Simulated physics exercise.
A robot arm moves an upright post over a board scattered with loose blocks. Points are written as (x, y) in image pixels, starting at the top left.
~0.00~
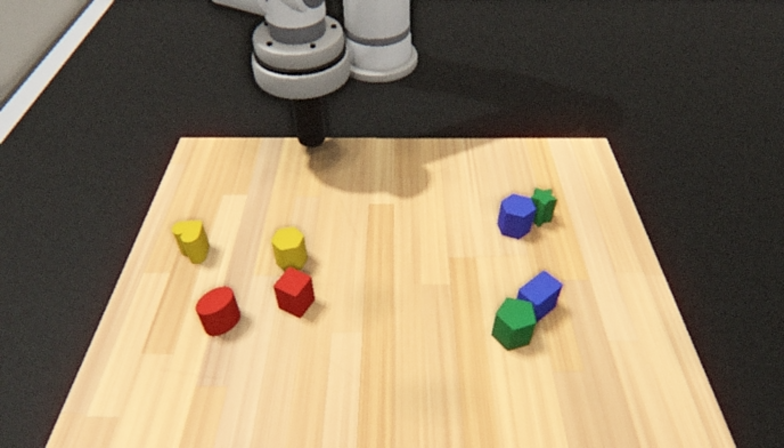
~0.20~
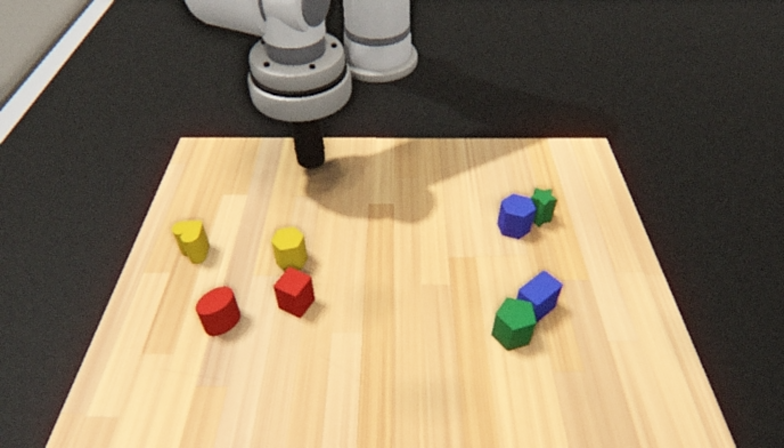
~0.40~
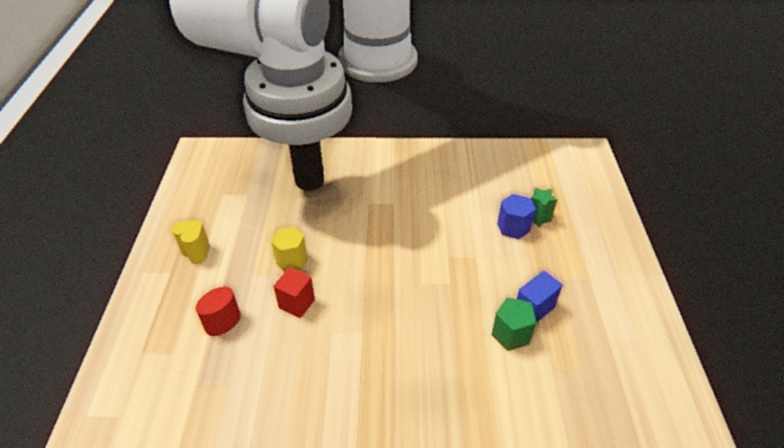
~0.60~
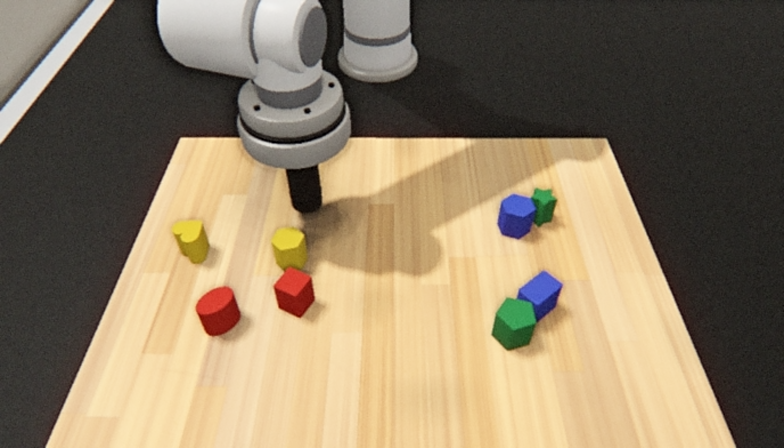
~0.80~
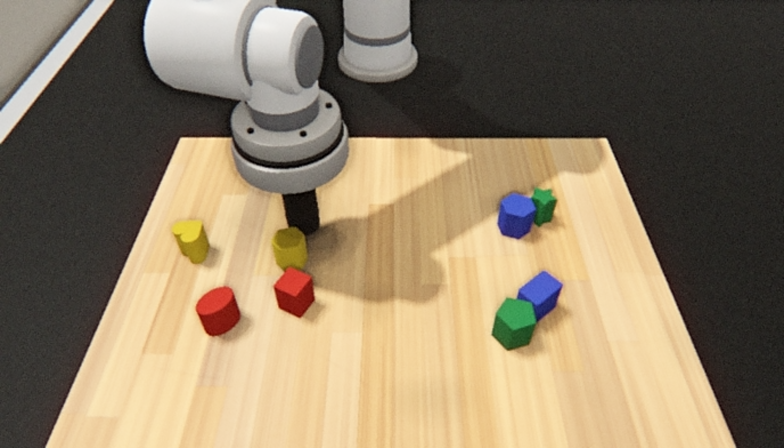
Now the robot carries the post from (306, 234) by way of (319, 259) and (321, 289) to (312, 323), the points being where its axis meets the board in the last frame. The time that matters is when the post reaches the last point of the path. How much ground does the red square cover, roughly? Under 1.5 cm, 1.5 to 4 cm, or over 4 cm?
Result: 1.5-4 cm.
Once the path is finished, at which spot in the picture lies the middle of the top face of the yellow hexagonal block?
When the path ends, it will be at (285, 254).
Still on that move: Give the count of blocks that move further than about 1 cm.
Count: 2.
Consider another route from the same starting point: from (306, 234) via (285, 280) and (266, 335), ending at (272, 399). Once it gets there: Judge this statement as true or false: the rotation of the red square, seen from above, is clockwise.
Verdict: False.
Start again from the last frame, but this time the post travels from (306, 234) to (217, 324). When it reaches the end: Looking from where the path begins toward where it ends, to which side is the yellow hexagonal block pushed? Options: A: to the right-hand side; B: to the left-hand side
The correct letter is B.
What follows on the original path. One third of the way, post (318, 250); yellow hexagonal block (286, 250), turned 60° clockwise.
Two thirds of the way, post (319, 281); yellow hexagonal block (285, 254), turned 90° clockwise; red square (290, 284).
At the end, post (310, 315); red oval not moved; yellow hexagonal block (285, 254), turned 90° clockwise; red square (274, 299), turned 65° clockwise.
